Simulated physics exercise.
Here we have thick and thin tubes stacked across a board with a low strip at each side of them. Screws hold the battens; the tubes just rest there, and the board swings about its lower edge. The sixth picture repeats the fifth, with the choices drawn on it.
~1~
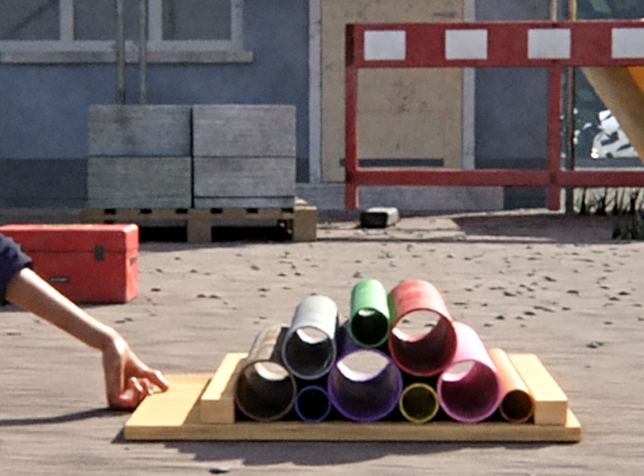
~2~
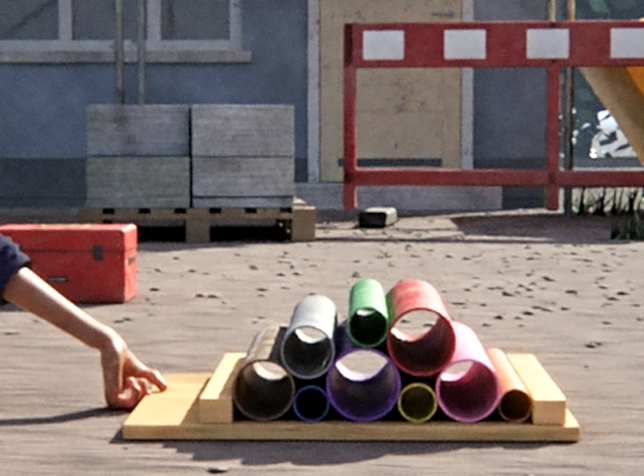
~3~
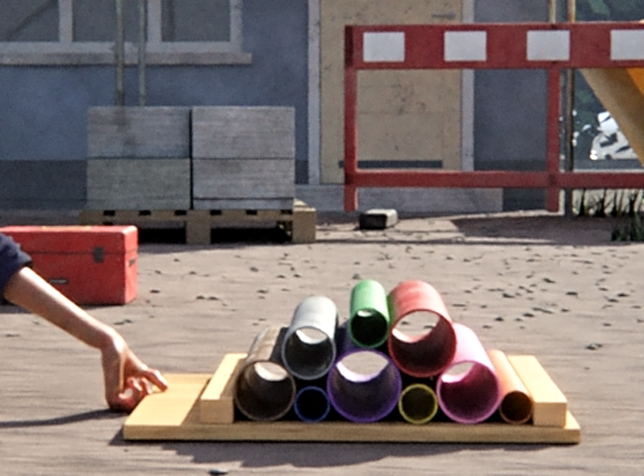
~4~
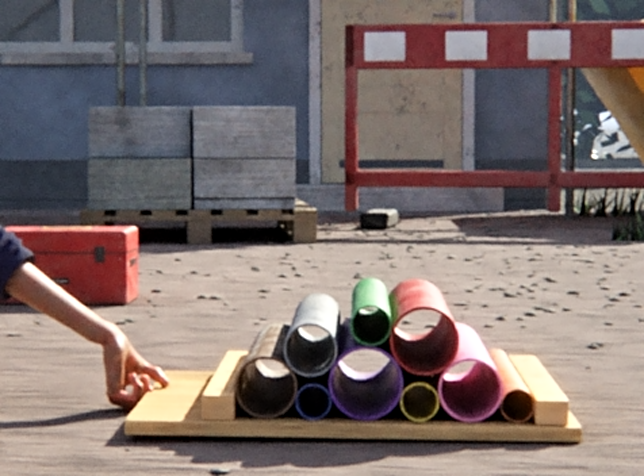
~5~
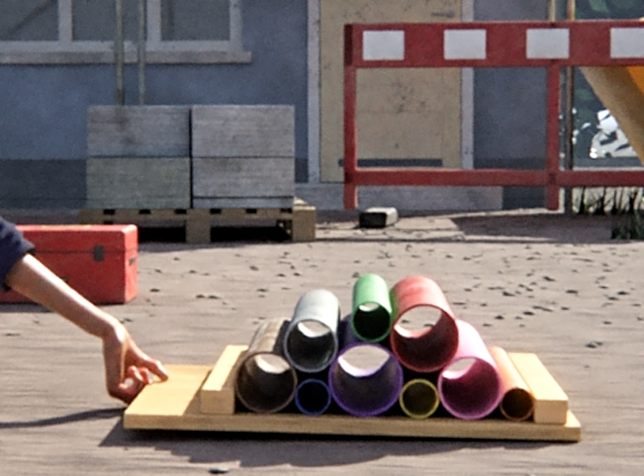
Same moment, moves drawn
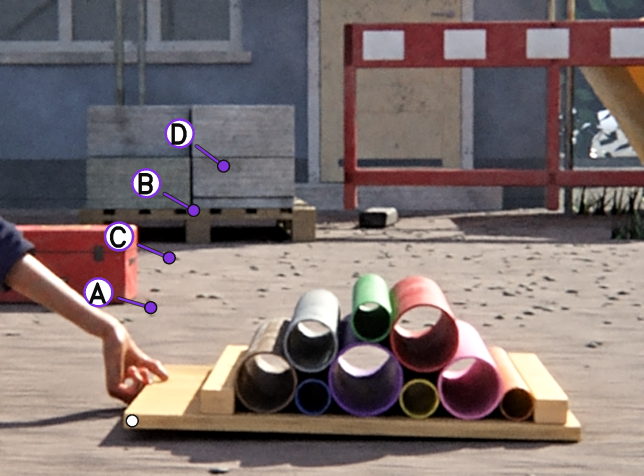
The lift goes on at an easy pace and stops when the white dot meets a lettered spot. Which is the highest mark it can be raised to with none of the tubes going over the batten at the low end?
Mark D is as high as it can go.
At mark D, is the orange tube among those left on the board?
Yes, with D.
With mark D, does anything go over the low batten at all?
At D: No.
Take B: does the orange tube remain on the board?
The orange tube: Yes.
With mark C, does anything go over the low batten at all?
No, at C.
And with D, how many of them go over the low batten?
With D, none.
On the marked copy, A at (151, 307); B at (194, 210); C at (170, 258); D at (224, 166); the white dot at (132, 421).
Following D. Soon after the start, board at 20°.
Later, board at 37°.
In the end, board at 37°, none over the low batten.
As for the rest, A none over the low batten; B none over the low batten; C none over the low batten.
